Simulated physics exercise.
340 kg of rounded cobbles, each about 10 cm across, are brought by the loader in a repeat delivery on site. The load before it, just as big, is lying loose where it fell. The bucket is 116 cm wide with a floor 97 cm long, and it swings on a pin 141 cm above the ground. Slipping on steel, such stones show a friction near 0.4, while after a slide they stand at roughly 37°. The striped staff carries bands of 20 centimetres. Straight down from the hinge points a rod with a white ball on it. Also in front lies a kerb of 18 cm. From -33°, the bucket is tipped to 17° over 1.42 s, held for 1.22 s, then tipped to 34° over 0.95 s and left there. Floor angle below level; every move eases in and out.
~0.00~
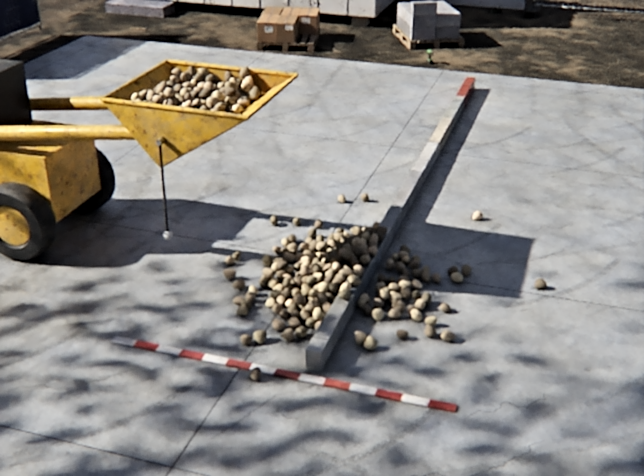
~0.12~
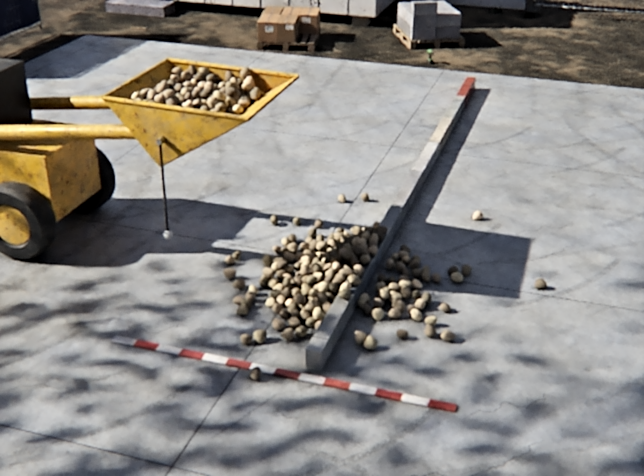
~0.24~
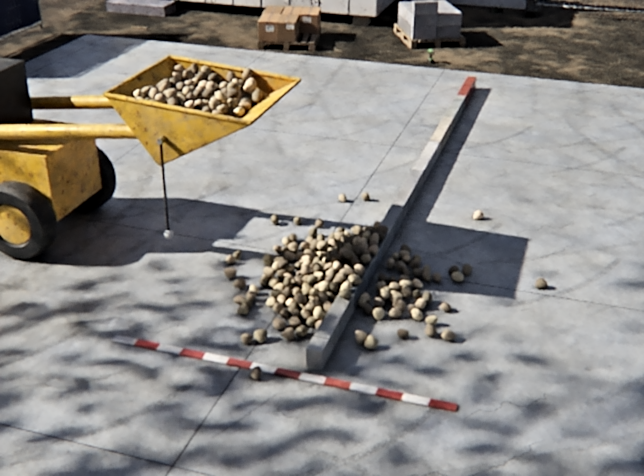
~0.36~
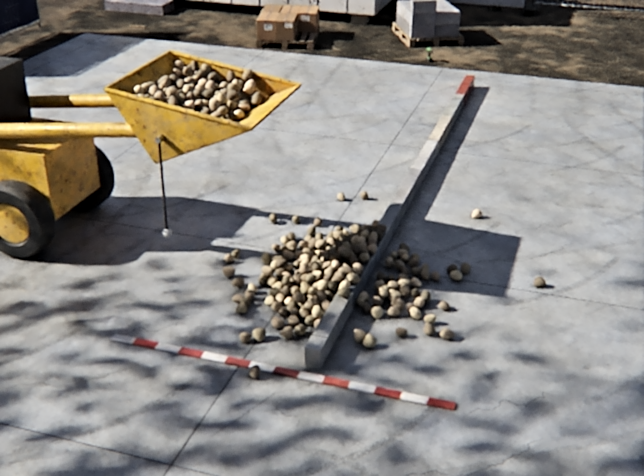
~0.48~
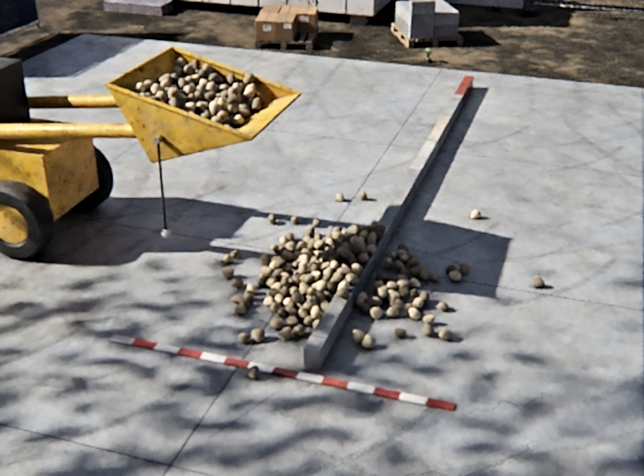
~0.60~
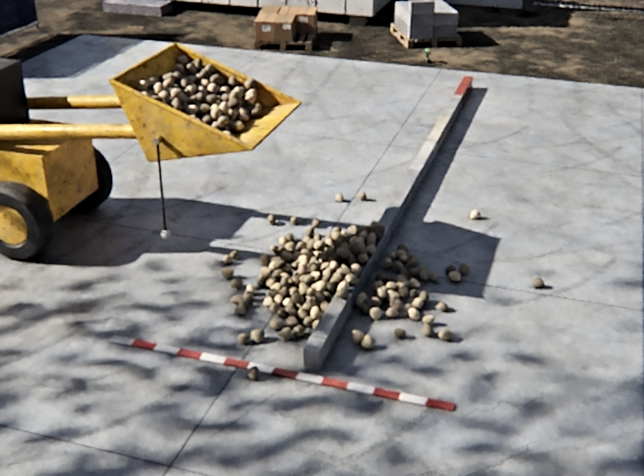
Yellow wheeled bucket full of rounded stones slowly tilting its lip downward beside a loose stone pile lying across a grey kerb.
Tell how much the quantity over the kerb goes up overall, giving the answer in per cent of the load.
It goes up by roughly 0 per cent.
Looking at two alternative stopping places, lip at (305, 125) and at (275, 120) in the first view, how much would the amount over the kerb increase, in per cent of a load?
Some 50 percent first and 15 percent second.
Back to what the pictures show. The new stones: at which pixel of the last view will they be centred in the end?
They settle centred around (297, 260).
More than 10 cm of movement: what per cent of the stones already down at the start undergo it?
Roughly 10 % of them.
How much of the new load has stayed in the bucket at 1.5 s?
That works out to about 95 %.
After 1.1 s the floor is at 9°; in per cent of one load, 100 in the bucket, 82 on this side of the kerb, 18 over the kerb; the foremost stones are at (463, 282).
After 1.5 s the floor is at 17°; in per cent of one load, 97 in the bucket, 85 on this side of the kerb, 18 over the kerb; the foremost stones are at (463, 282).
After 4.0 s the floor is at 34°; in per cent of one load, 0 in the bucket, 182 on this side of the kerb, 18 over the kerb; the foremost stones are at (463, 282).
After 6.9 s the floor is at 34°; in per cent of one load, 0 in the bucket, 182 on this side of the kerb, 18 over the kerb; the foremost stones are at (463, 282). Net gain over the kerb, 0.
